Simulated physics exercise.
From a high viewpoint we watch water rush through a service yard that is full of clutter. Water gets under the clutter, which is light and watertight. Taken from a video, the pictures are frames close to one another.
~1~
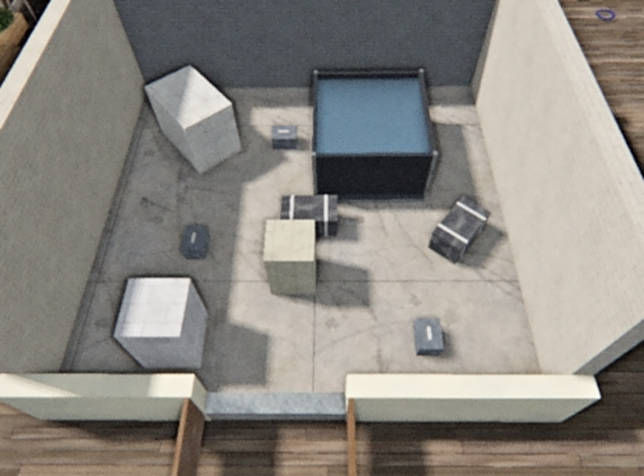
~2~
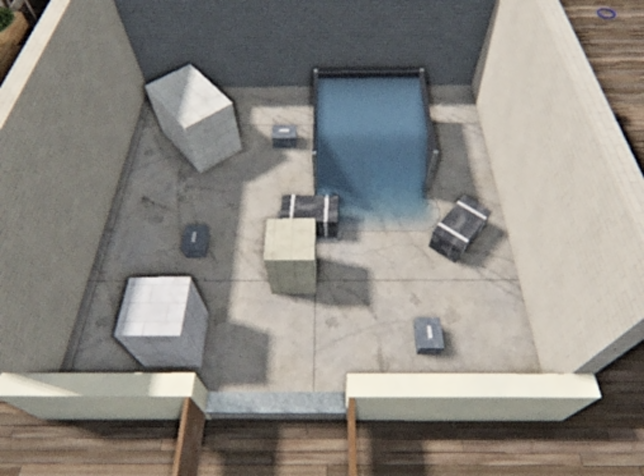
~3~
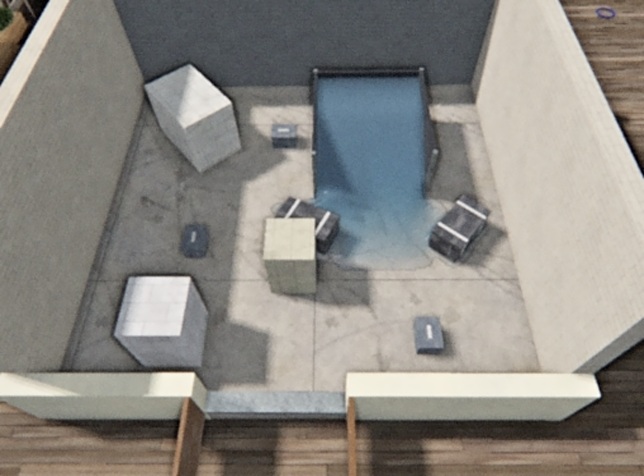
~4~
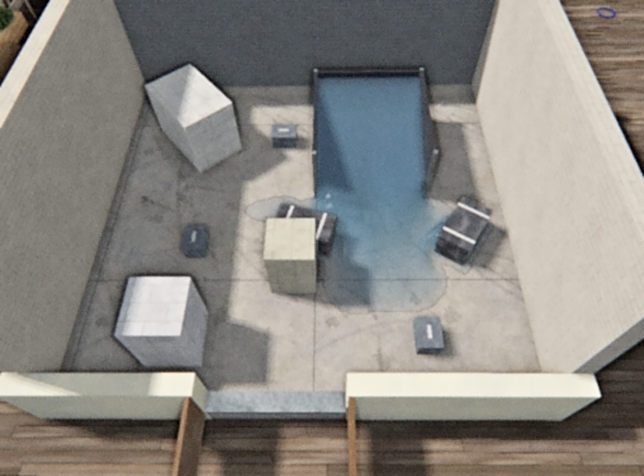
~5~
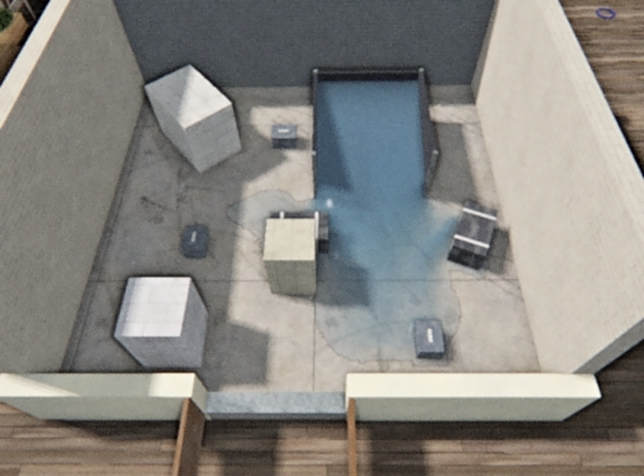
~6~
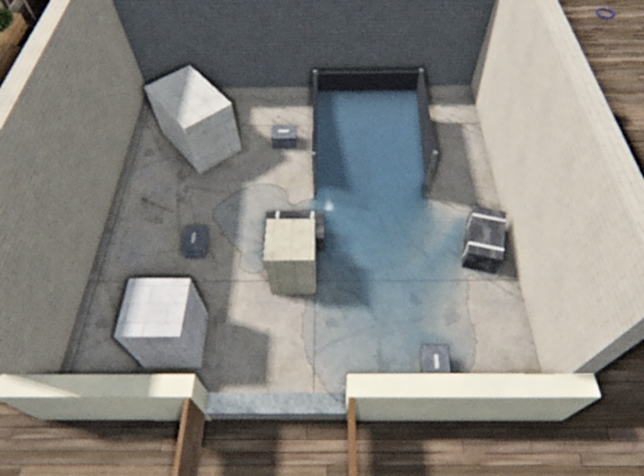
Blue water rushes from an opened tank across a walled yard, shifting striped trunks and then a small tote.
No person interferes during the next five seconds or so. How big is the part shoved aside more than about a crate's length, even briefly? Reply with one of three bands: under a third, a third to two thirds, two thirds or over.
Two thirds or over.
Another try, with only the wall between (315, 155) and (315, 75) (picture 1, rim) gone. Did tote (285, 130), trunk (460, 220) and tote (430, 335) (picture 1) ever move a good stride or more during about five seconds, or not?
Lab note - in sequence: Travelled far enough; did not travel far; travelled far enough.
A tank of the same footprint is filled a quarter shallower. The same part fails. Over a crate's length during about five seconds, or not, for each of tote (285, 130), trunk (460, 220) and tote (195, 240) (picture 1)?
Item by item: Missed the mark, then cleared the mark, then cleared the mark.
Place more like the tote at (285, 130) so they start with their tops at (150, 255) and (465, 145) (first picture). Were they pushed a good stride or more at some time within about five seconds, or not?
The first did it, and the other did it.
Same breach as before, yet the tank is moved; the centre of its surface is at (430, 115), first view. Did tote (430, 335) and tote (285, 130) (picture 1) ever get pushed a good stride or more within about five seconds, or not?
Respectively: Got displaced that much and lacked the distance.
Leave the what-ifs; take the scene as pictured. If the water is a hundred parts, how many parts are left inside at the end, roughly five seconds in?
My answer is close to 74 percent.
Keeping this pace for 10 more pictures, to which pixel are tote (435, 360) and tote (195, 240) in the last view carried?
Look around pixels (534, 342) and (105, 243).
A moment on, 1 of 5 are well off their spots; 1 afloat.
Next, 4 of 5 are well off their spots; 2 afloat.
Later, 4 of 5 are well off their spots; 2 afloat.
In the end, 4 of 5 are well off their spots, and 4 have been at some point; 3 afloat.
